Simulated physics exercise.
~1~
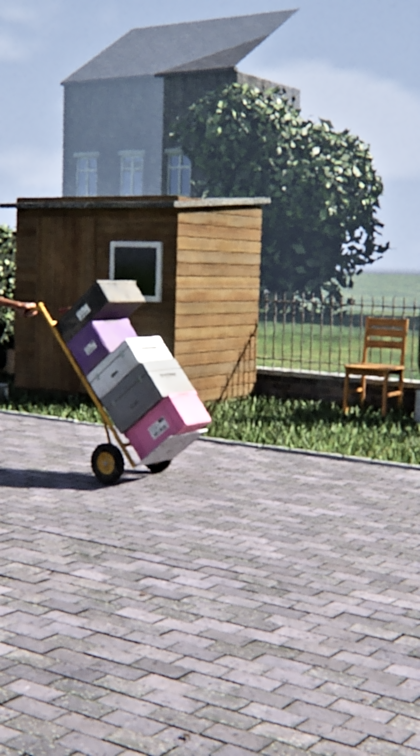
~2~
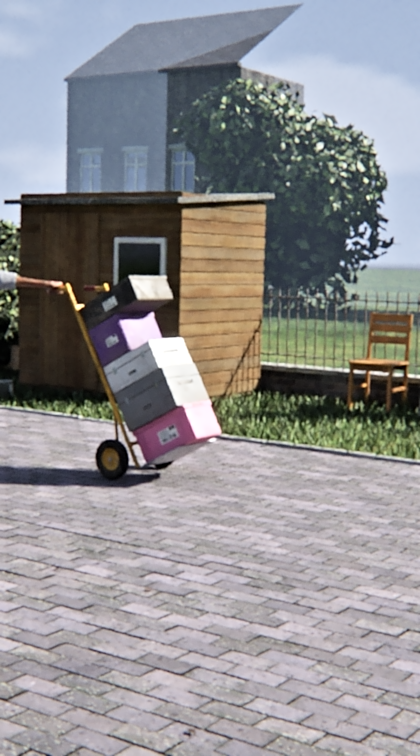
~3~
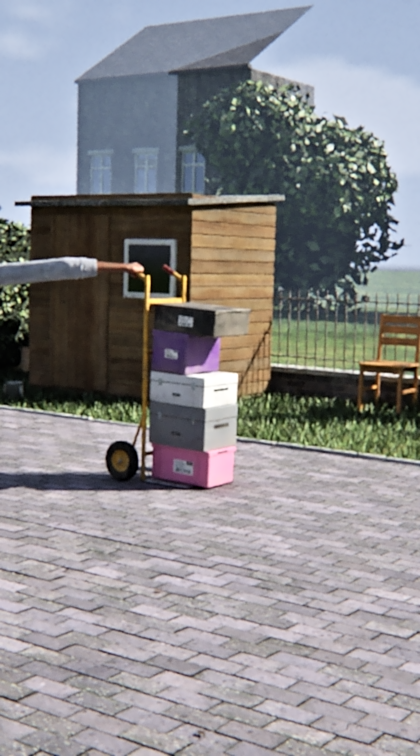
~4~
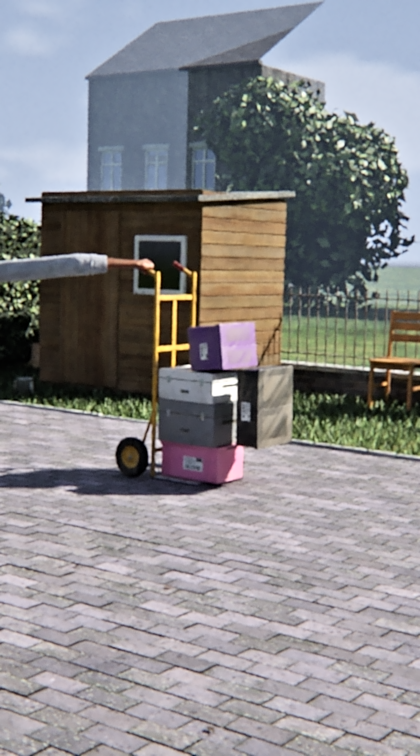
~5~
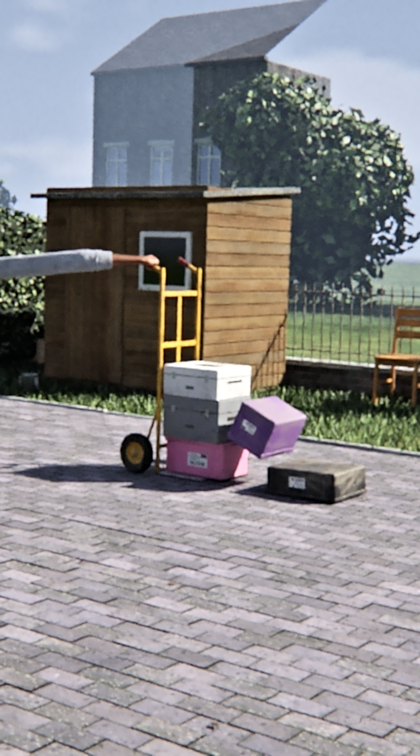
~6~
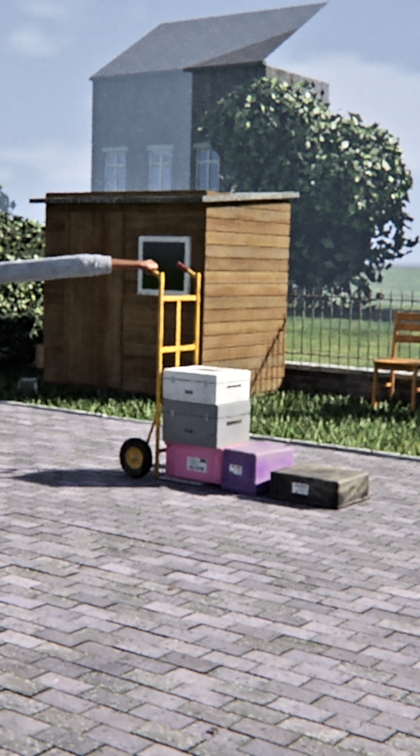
An outstretched arm in a pale sleeve reaches in from the left, gripping a yellow sack truck on a sunlit paved yard, seen from the side before a wooden shed, a chair and a tall house. Stacked loosely on the leaning truck are a pink tote, grey and white toolboxes, a purple tote and a black tote on top. The arm swings the truck upright, and it stops abruptly. The black tote slides off to the right and drops, followed by the purple one. Both rest on the paving beside the truck, while the other three stay stacked.
